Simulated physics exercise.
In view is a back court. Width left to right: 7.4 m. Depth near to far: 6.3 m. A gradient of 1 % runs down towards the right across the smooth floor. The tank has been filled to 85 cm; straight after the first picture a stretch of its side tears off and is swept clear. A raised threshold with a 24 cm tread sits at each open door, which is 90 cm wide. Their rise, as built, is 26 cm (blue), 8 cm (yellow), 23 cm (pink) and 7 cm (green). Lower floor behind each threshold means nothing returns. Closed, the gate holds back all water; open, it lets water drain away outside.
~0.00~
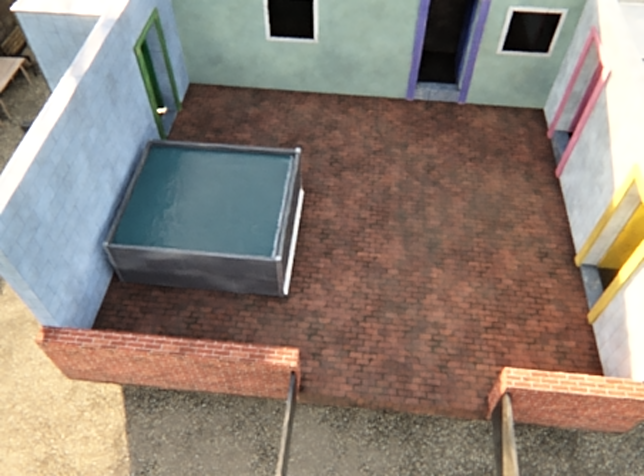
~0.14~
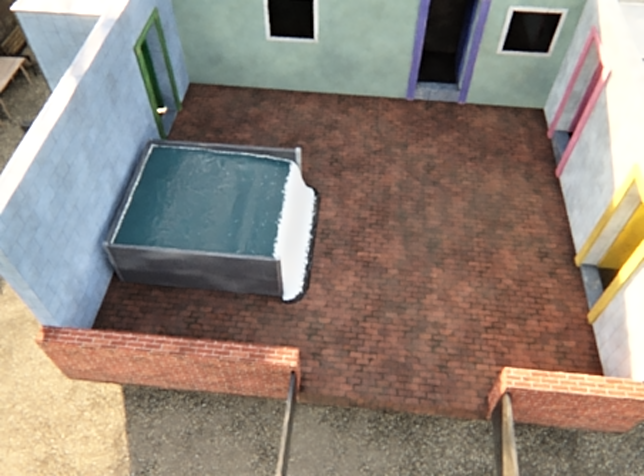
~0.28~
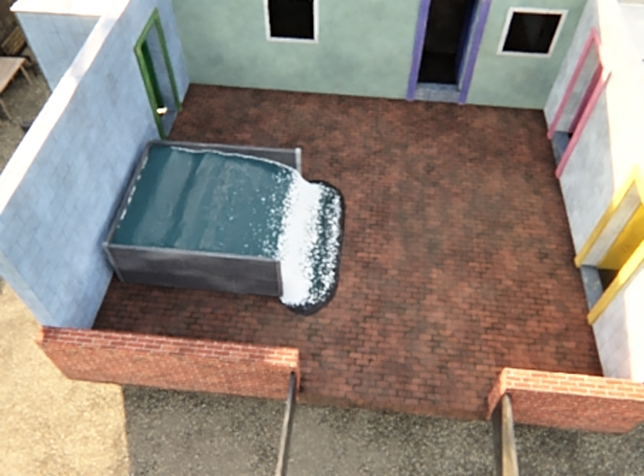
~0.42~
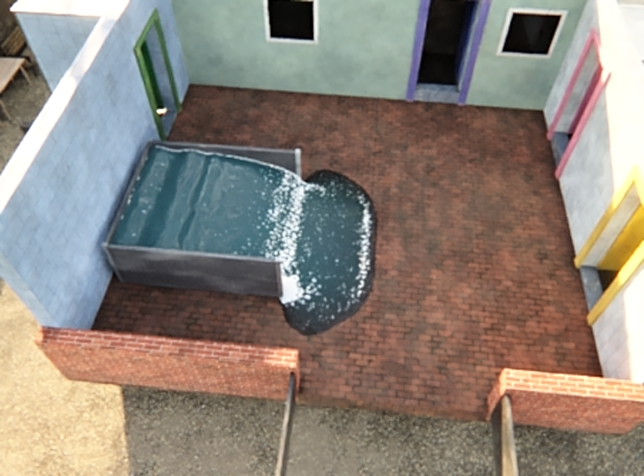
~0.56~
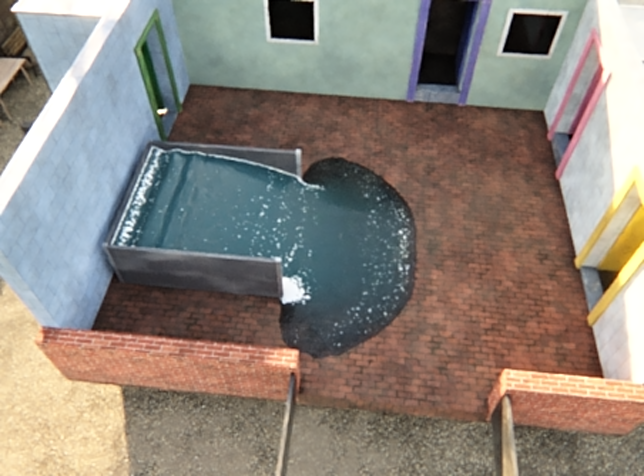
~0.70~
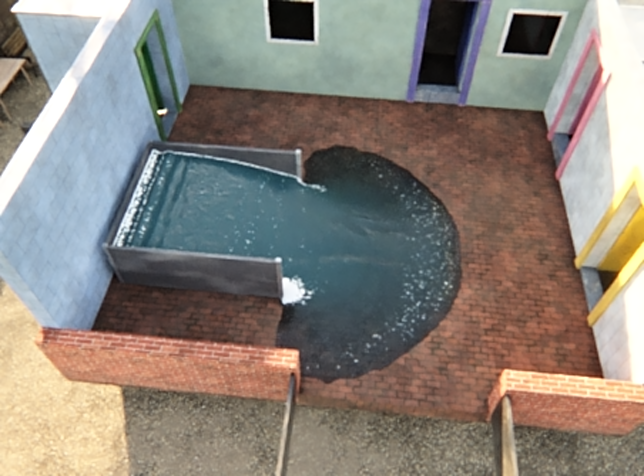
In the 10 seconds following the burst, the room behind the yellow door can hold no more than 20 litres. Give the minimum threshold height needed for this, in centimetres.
Roughly 34 centimetres.
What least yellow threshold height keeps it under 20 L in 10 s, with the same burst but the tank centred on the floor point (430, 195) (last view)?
A minimum of about 26 cm.
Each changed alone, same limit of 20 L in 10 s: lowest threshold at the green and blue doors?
About 9.0 cm at green and 10.5 cm at blue.
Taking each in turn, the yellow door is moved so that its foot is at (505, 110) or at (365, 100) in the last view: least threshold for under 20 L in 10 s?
Roughly 30 and 6.0 cm.
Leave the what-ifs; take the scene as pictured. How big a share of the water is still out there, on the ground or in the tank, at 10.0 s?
Around 68 per cent of the water.
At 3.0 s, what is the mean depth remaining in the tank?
About 19 cm.
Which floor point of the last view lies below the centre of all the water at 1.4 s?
The balance point sits at roughly (307, 240).
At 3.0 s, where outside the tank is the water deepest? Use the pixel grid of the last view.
About (545, 116).
After 1.4 s water covers 55 % of the floor, deepest (38 cm) near (575, 250); 4 cm at the yellow door, 17 litres in over its 8 cm threshold.
After 3.0 s water covers 60 % of the floor, deepest (49 cm) near (545, 116); 33 cm at the yellow door, 326 litres in over its 8 cm threshold.
After 10.0 s water covers 90 % of the floor, deepest (14 cm) near (197, 90); 8 cm at the yellow door, 628 litres in over its 8 cm threshold.
At the yellow door as built, the water arrived by 1.2 s and peaked near 34 cm at 2.8 s.
Run again over the same 10 s with other heights there, 46 litres in over 30.5 cm, 0 litres over 41 cm. The limit of 20 litres is kept from about 34 cm up.
